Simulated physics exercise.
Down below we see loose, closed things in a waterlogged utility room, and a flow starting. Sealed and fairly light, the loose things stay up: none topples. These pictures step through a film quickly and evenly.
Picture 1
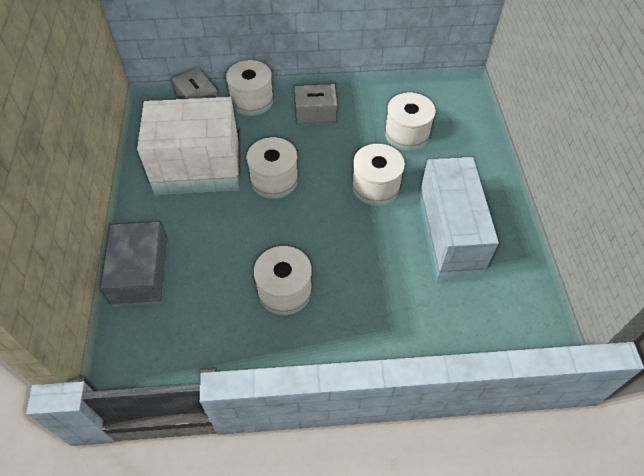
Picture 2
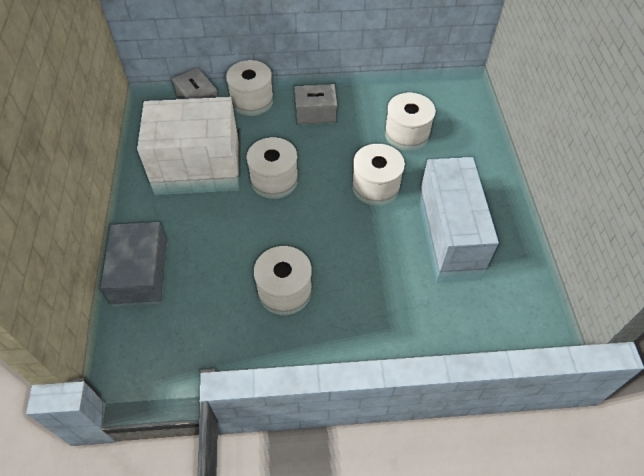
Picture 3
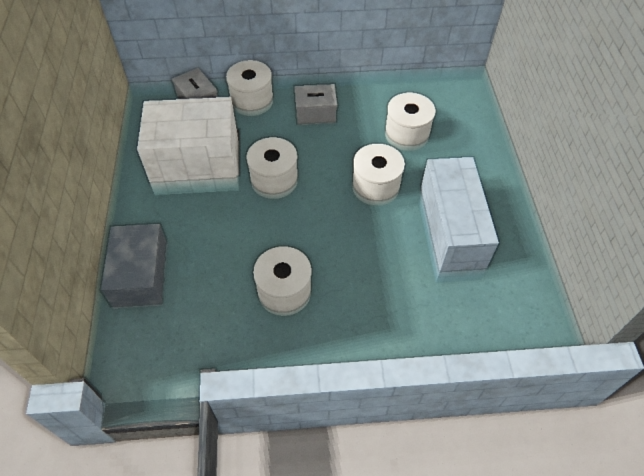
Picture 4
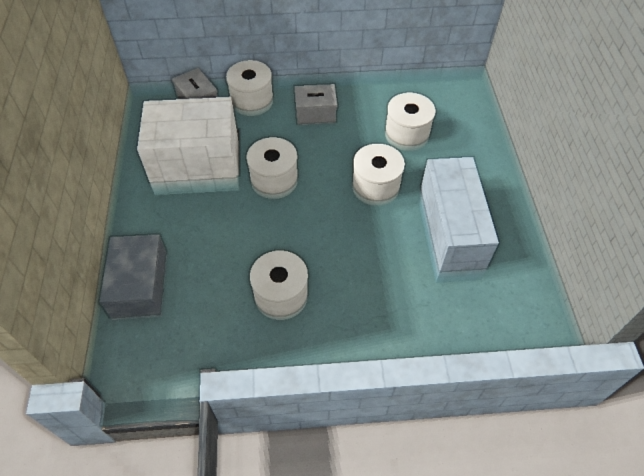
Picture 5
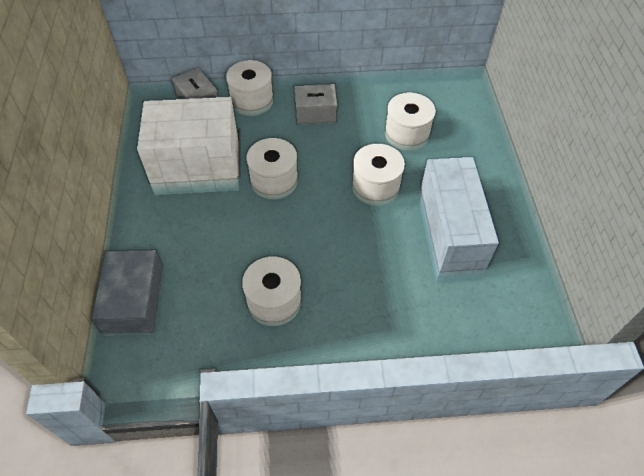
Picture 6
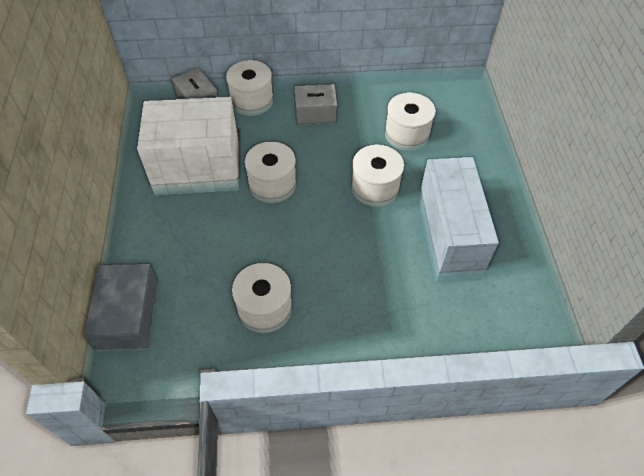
A flooded, brick-walled room with teal water is seen from high above by a still camera, with a low pale-blue wall and a doorway at the front. White drums with dark centres stand among a pale block, a light-blue block, small grey boxes and a dark grey crate at left. The dark doorway panel swings outward, then the crate and the nearest drum drift slowly forward and slightly left.
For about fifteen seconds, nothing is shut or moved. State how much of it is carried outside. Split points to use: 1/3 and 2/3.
Below 1/3.
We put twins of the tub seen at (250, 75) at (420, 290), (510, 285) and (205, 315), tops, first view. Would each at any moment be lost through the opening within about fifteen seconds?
Okay, one at a time: Gets out, next does not get out, last gets out.
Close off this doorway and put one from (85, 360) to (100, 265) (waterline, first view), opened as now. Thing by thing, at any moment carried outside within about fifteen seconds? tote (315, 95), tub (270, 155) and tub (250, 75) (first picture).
In order: Remains, escapes, remains.
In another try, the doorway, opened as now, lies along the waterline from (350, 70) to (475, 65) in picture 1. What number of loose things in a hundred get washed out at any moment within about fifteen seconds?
By my count, 80 percent.
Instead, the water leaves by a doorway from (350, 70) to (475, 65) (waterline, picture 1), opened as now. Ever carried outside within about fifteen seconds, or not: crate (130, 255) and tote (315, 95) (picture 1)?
Well, the first ends up in the room and the second ends up out of the room.
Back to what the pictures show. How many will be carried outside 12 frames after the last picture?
2.
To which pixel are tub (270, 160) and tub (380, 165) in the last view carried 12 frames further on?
First top about at (179, 208); second top about at (353, 204).
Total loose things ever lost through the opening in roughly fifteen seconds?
Count: 2.
A moment on, 0 of 8 are out; 8 afloat.
Next, 2 of 8 are out; 6 afloat.
Later, 2 of 8 are out; 6 afloat.
In the end, 2 of 8 are out; 6 afloat.
